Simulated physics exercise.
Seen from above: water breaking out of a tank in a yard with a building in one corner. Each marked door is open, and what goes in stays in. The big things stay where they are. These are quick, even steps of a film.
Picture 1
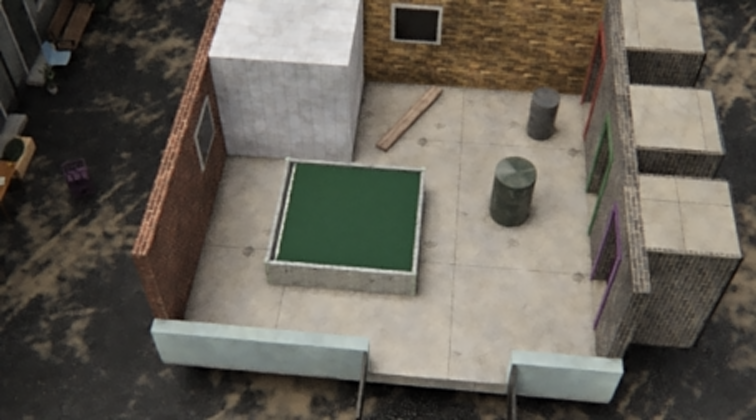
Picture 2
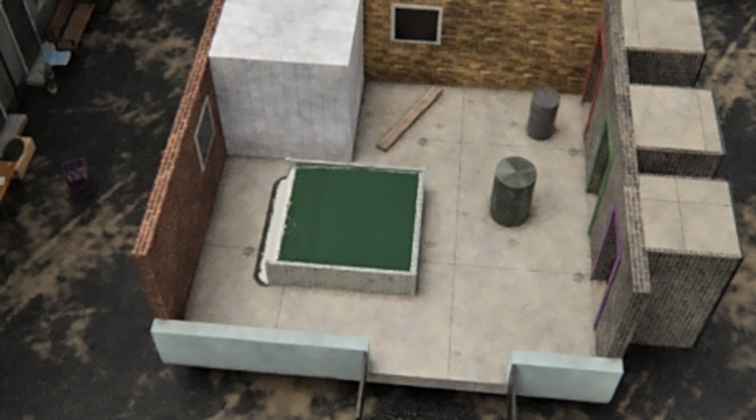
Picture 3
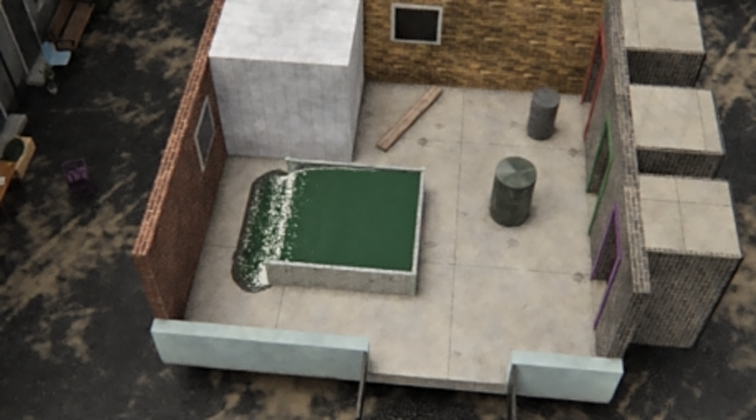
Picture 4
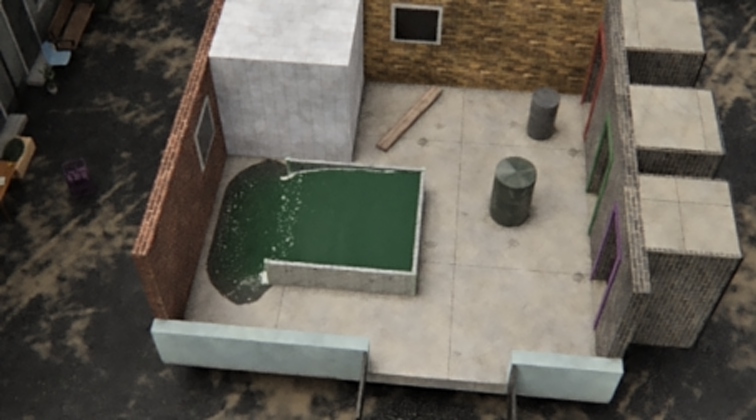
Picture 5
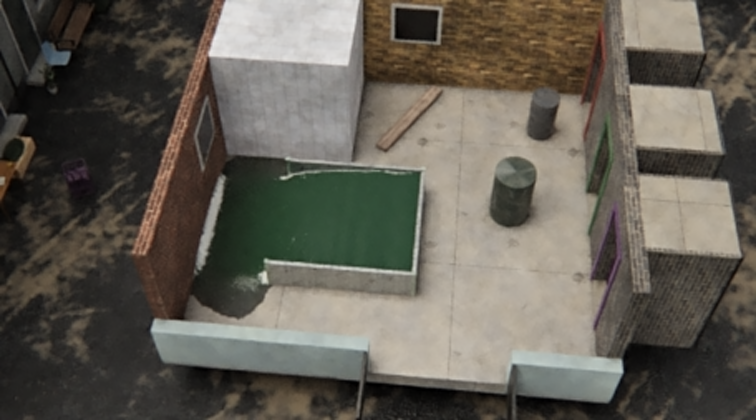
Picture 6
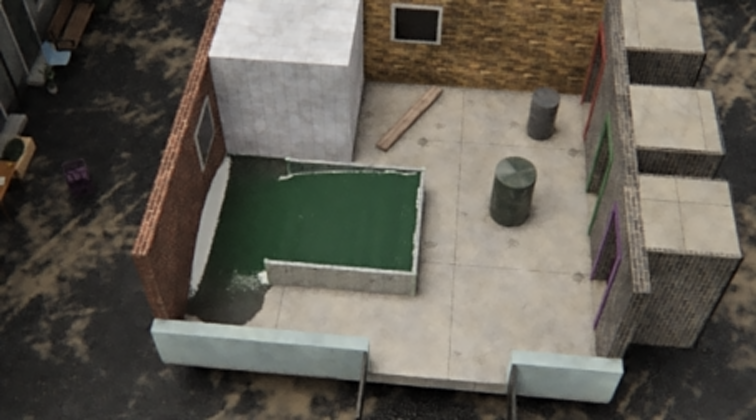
Green water in a low tank breaking out through its left side, foaming across the yard floor and reaching the brick wall.
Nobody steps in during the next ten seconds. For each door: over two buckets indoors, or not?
The red door holds within the limit; the green door floods; the purple door floods.
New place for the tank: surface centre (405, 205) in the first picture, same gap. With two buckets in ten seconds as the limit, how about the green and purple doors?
Green door stays under; purple door takes more.
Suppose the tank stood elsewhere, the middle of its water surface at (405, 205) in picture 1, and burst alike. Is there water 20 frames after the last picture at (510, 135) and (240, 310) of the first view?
One after the other: Not flooded, awash.
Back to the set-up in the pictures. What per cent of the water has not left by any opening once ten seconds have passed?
I make it 90 per cent.
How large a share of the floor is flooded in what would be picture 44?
I make it 85 per cent.
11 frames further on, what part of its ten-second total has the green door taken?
I make it 0 per cent.
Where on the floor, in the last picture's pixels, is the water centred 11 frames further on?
Close to (283, 237).
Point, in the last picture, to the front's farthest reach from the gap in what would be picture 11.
Near (178, 343).
A moment on, water covers 15 % of the floor; the red door not reached, the green door not reached, the purple door not reached.
Next, water covers 20 % of the floor; the red door not reached, the green door not reached, the purple door not reached.
Then, water covers 55 % of the floor; the red door not reached, the green door not reached, the purple door not reached.
Later, water covers 85 % of the floor; the red door wet at the sill, nothing in, the green door under two buckets in, the purple door over two buckets in.
In the end, water covers 95 % of the floor; the red door wet at the sill, nothing in, the green door over two buckets in, the purple door far over two buckets in.
